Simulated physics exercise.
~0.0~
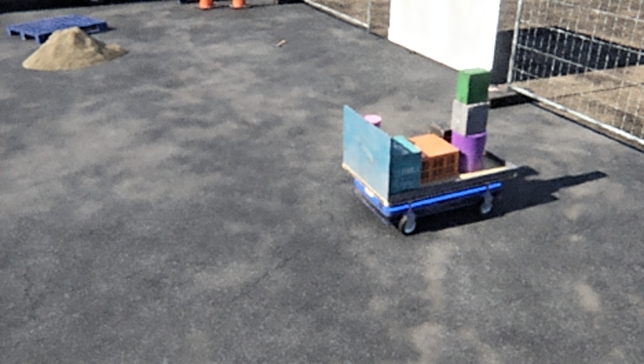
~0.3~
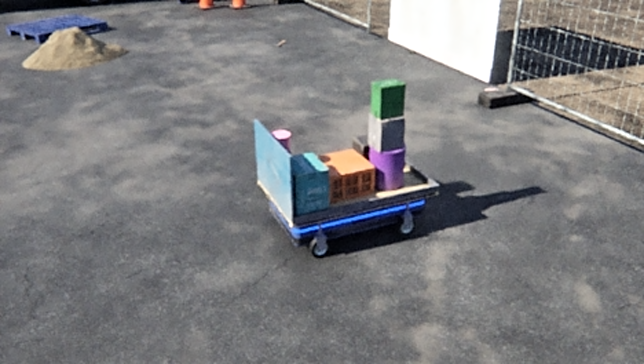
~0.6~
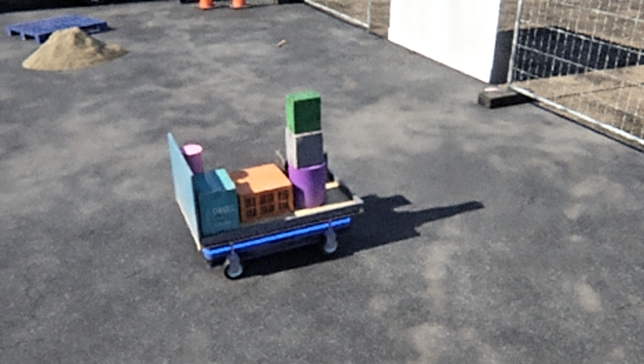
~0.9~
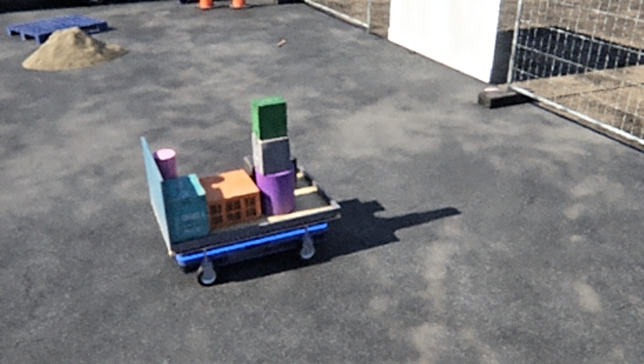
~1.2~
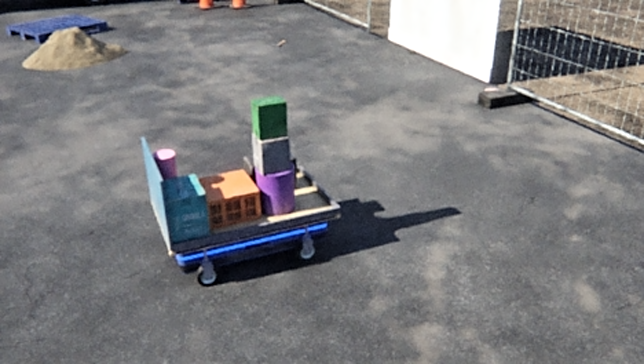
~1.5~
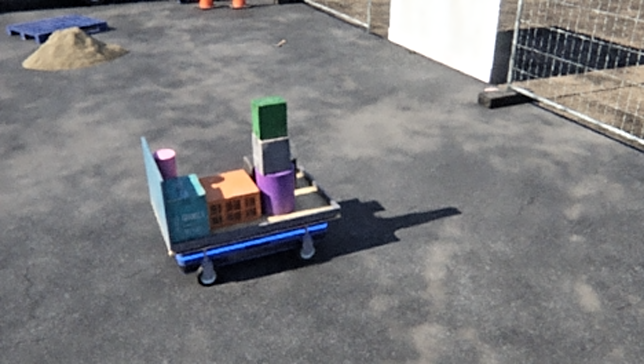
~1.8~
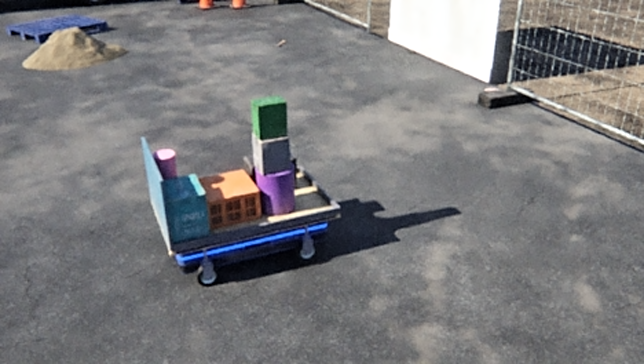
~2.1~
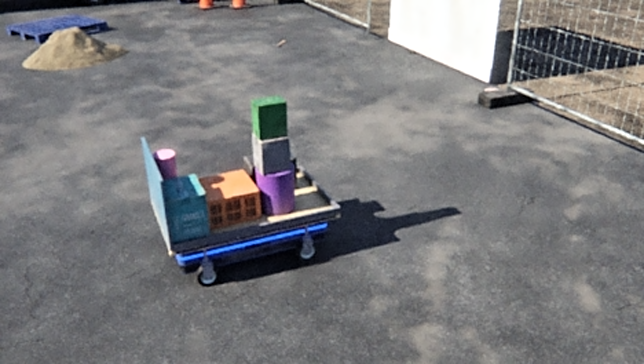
In this clip, a flat blue cart carrying a turquoise box, an orange crate, a pink canister and a grey box and green box stacked on a purple pail rolls left across dark pavement, then stops and stays still with its load in place and the stack standing.
